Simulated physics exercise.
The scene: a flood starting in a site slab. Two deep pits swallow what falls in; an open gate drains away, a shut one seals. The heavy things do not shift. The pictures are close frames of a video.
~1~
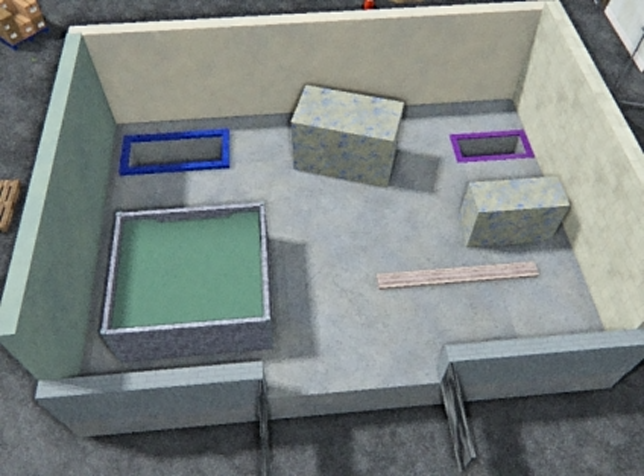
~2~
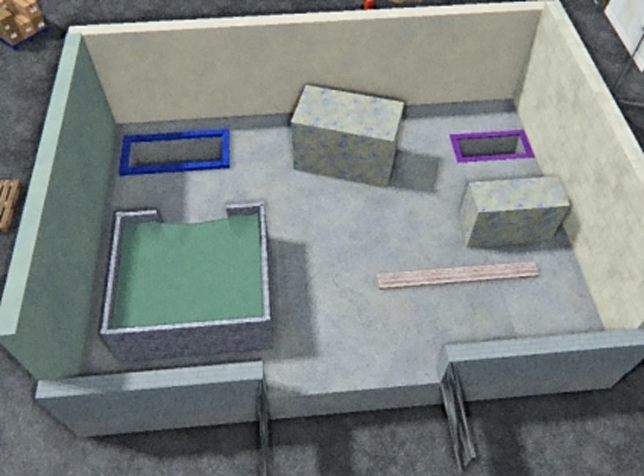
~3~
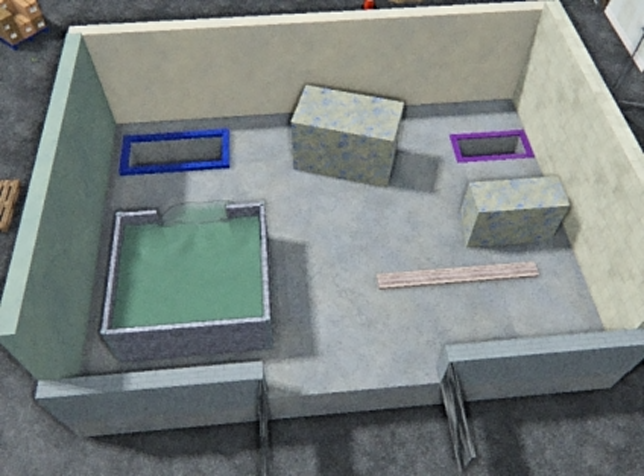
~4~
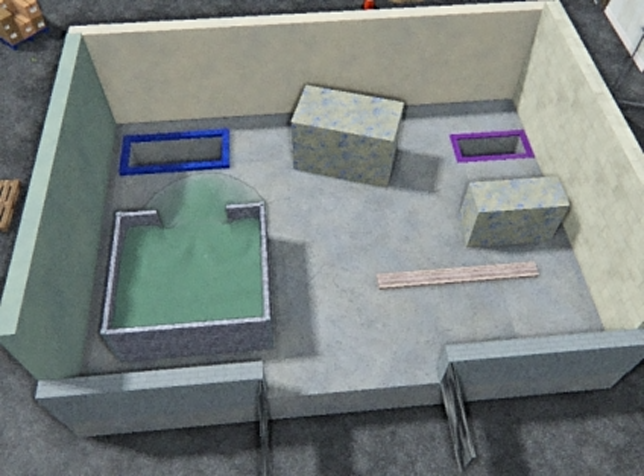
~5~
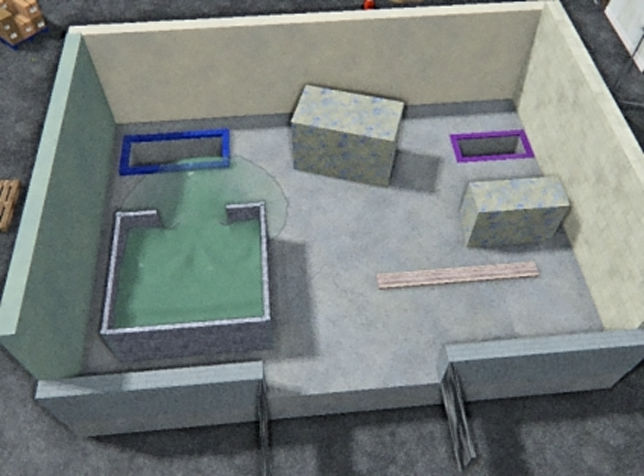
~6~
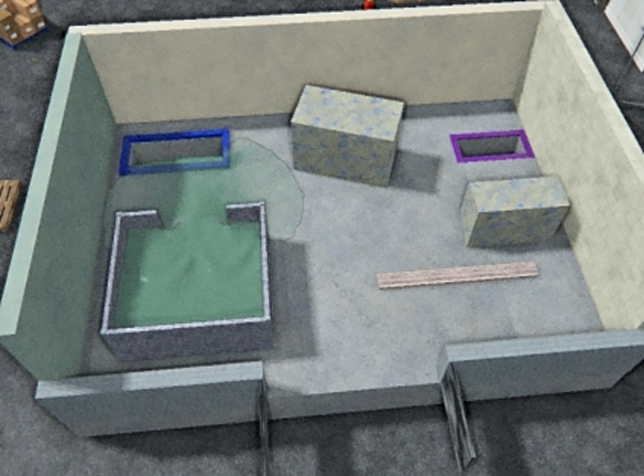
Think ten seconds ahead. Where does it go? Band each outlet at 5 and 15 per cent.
One by one: The gate takes less than 5 %; the purple pit takes between 5 and 15 %; the blue pit takes more than 15 %.
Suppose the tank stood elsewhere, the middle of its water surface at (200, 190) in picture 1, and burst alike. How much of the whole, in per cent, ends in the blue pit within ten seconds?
In per cent: Blue 50.
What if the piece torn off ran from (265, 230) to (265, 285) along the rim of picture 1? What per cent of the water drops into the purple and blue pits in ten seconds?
Parts in a hundred: Purple 30, blue 0.
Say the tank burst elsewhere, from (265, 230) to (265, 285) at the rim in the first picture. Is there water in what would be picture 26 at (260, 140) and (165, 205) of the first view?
One after the other: No water, dry.
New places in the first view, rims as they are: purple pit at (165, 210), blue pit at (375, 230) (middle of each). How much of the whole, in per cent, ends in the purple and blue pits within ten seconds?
Parts in a hundred: Purple 50, blue 0.
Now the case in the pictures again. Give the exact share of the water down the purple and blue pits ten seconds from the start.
About 12 and 38 per cent.
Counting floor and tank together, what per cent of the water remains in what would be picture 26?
Close to 70 %.
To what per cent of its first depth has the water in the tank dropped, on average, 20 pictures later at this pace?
Close to 38 %.
A moment on, water covers 20 % of the floor; the gate 0 %, the purple pit 0 %, the blue pit 10 %.
Next, water covers 30 % of the floor; the gate 0 %, the purple pit 0 %, the blue pit 19 %.
Then, water covers 45 % of the floor; the gate 0 %, the purple pit 1 %, the blue pit 28 %.
Later, water covers 55 % of the floor; the gate 0 %, the purple pit 5 %, the blue pit 36 %.
In the end, water covers 85 % of the floor; the gate 0 %, the purple pit 11 %, the blue pit 38 %.
